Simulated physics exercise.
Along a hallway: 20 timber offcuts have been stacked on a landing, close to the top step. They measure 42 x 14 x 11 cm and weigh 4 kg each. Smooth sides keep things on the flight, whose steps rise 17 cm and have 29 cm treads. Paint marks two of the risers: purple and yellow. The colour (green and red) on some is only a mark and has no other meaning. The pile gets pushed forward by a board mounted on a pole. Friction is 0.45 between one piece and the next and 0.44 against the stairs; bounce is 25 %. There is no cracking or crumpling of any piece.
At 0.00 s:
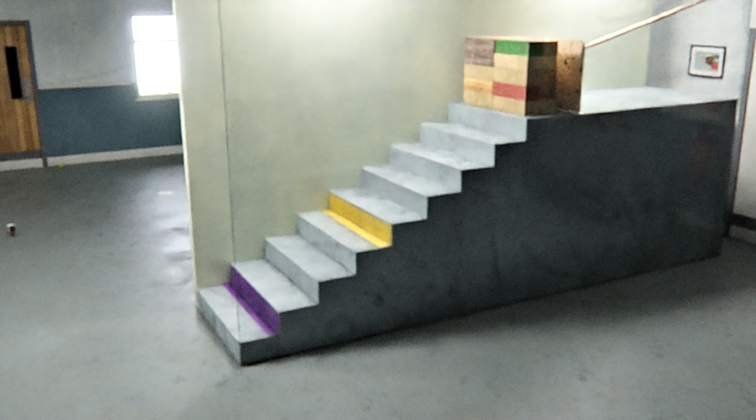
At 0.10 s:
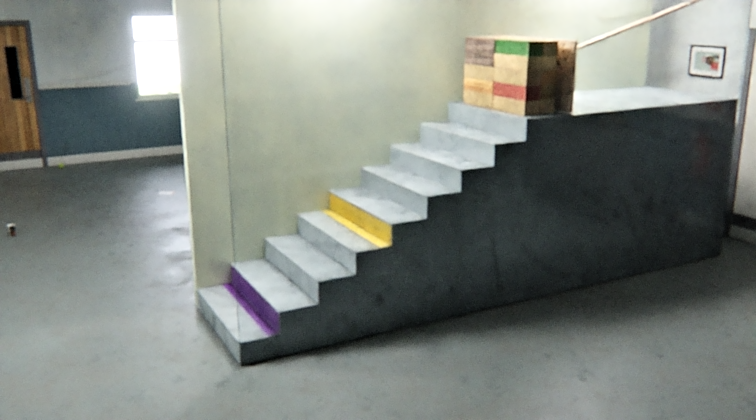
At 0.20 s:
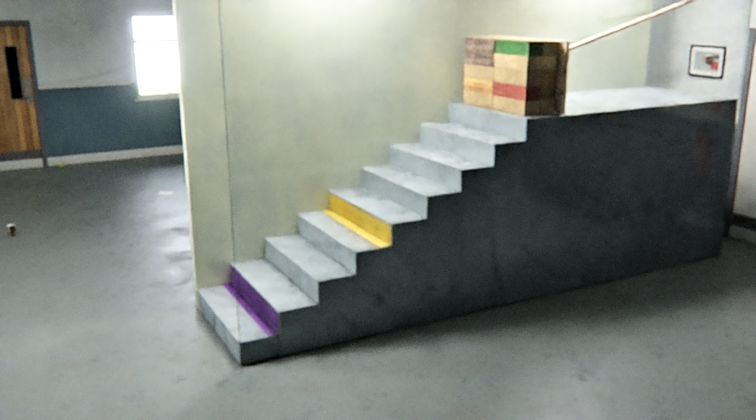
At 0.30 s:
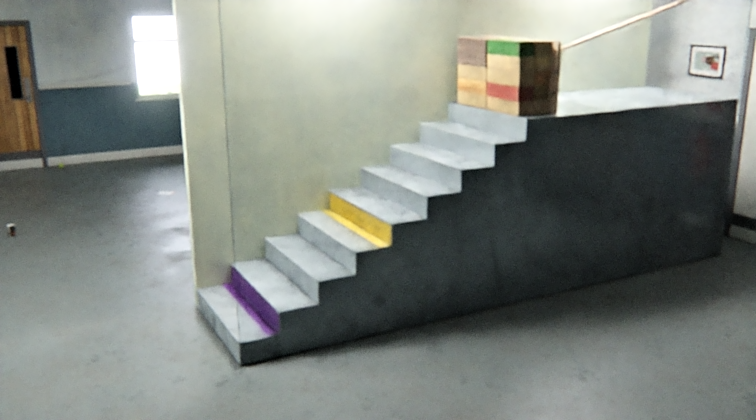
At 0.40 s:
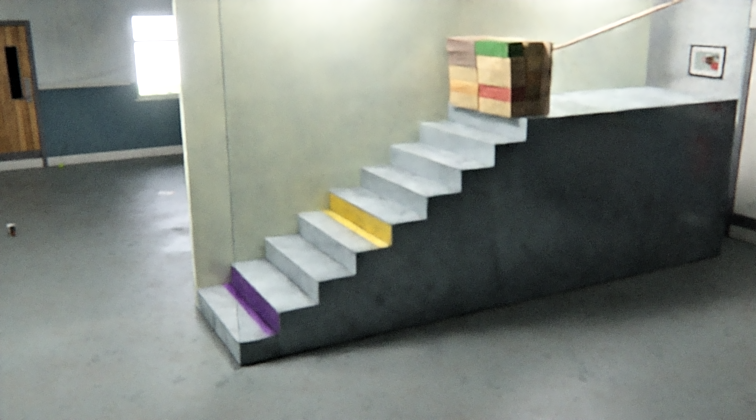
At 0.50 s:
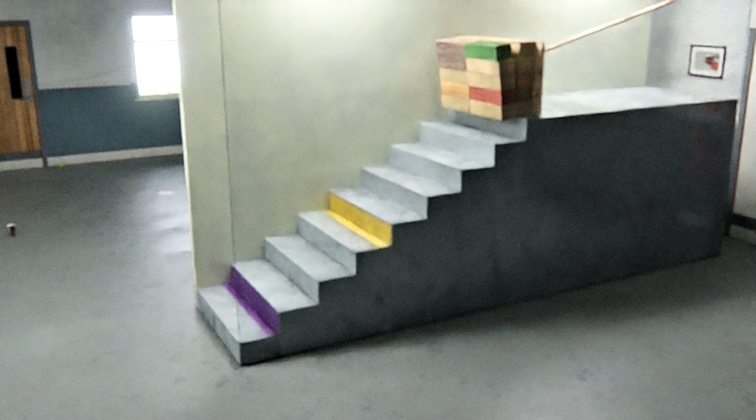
In a hallway with a staircase, a stack of wooden blocks, one green and one red, slid slowly left across the landing as a board on a pole pushed it, then leaned slightly over the top steps.
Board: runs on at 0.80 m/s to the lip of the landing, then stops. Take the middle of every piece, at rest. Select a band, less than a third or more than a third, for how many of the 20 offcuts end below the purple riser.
The share is fewer than one in three.
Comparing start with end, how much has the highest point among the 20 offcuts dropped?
Roughly 48 cm.
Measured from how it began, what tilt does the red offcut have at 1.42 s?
Around 180° from its start.
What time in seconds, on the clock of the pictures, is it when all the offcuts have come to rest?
At around 2.5 s.
After 0.78 s, none of the 20 offcuts below the purple riser, 20 disturbed; red offcut leaning 29°, 18 cm lower; green offcut leaning 22°, 16 cm lower.
After 1.42 s, none of the 20 offcuts below the purple riser, 20 disturbed; red offcut upside down; green offcut leaning 14°, 1.39 m lower.
At rest (2.8 s), 3 of the 20 offcuts below the purple riser; red offcut upside down; green offcut 1.95 m lower. That is 15 per cent. As the last picture would show them, middles, red offcut near (415, 159), green offcut near (139, 350).
